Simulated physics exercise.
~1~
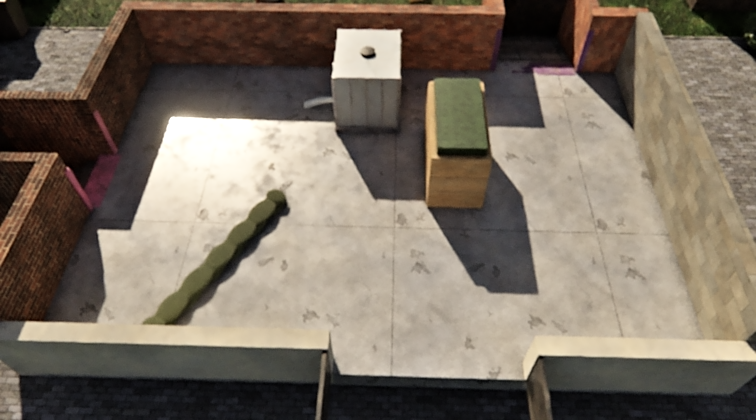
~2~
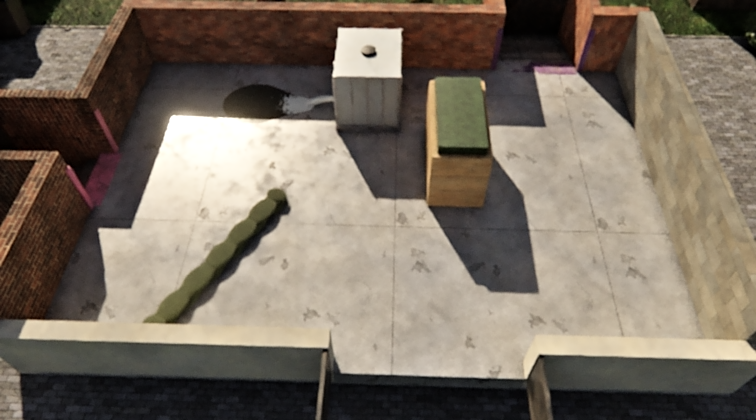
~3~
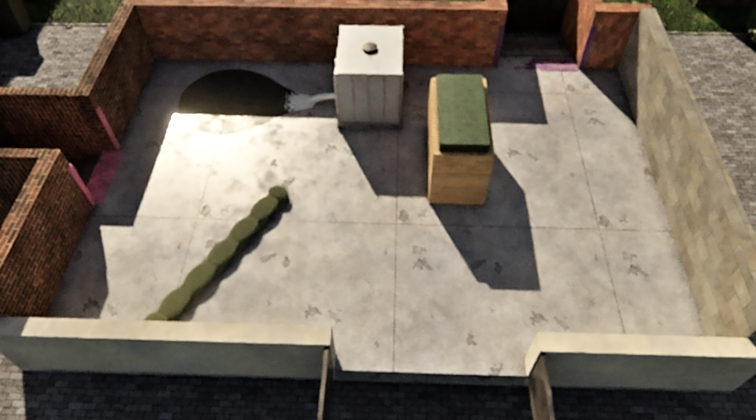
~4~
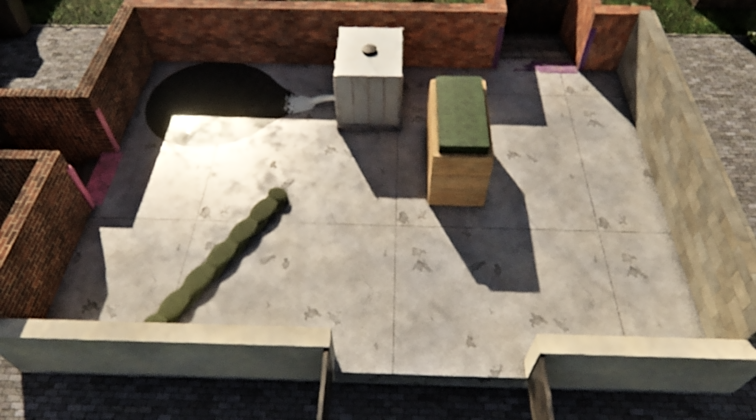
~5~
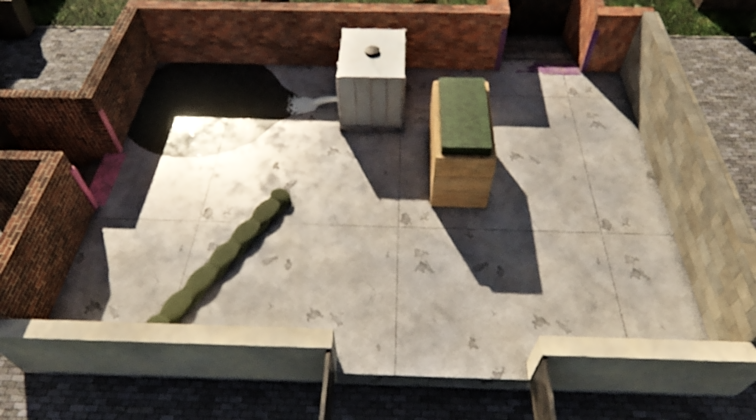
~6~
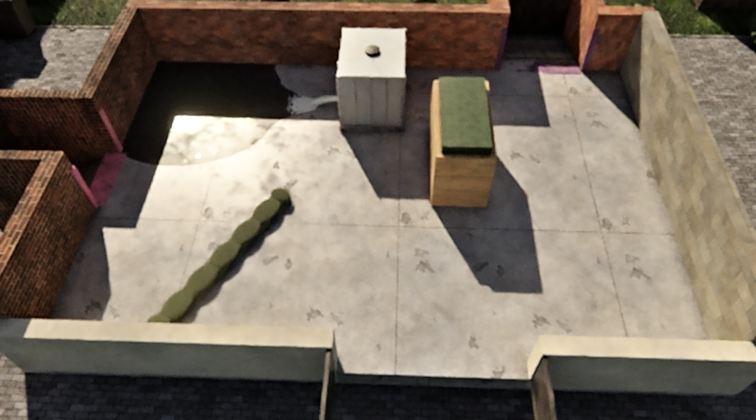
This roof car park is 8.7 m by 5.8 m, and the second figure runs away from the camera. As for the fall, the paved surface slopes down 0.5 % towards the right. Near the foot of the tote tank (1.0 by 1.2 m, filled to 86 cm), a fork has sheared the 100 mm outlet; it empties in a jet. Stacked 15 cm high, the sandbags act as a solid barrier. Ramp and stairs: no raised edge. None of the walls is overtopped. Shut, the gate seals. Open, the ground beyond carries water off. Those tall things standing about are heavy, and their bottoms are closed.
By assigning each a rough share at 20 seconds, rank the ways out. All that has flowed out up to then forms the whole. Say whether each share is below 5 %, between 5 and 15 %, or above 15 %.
The gate carries off under 5 %. The stair shaft (marked pink) carries off from 5 to 15 %. The basement ramp (marked purple) carries off under 5 %.
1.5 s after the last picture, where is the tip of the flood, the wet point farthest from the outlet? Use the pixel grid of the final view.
The farthest wet point sits close to (107, 185).
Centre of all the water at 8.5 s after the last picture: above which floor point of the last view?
The water's centre sits near (202, 129).
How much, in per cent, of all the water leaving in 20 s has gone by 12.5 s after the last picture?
Share gone: Close to 70 %.
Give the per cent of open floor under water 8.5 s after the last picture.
30 %.
Then, 1.5 s after the last picture water covers 15 % of the floor and is deepest (5 cm) near (303, 104); gone so far, the gate 0 %, the stair shaft (marked pink) 0 %, the basement ramp (marked purple) 0 %.
Then, 4.5 s after the last picture water covers 20 % of the floor and is deepest (5 cm) near (303, 104); gone so far, the gate 0 %, the stair shaft (marked pink) 1 %, the basement ramp (marked purple) 0 %.
Then, 8.5 s after the last picture water covers 30 % of the floor and is deepest (5 cm) near (303, 104); gone so far, the gate 0 %, the stair shaft (marked pink) 3 %, the basement ramp (marked purple) 0 %.
Then, 12.5 s after the last picture water covers 40 % of the floor and is deepest (5 cm) near (303, 104); gone so far, the gate 0 %, the stair shaft (marked pink) 5 %, the basement ramp (marked purple) 0 %.
Then, 16.5 s after the last picture water covers 45 % of the floor and is deepest (6 cm) near (313, 105); gone so far, the gate 0 %, the stair shaft (marked pink) 7 %, the basement ramp (marked purple) 0 %.
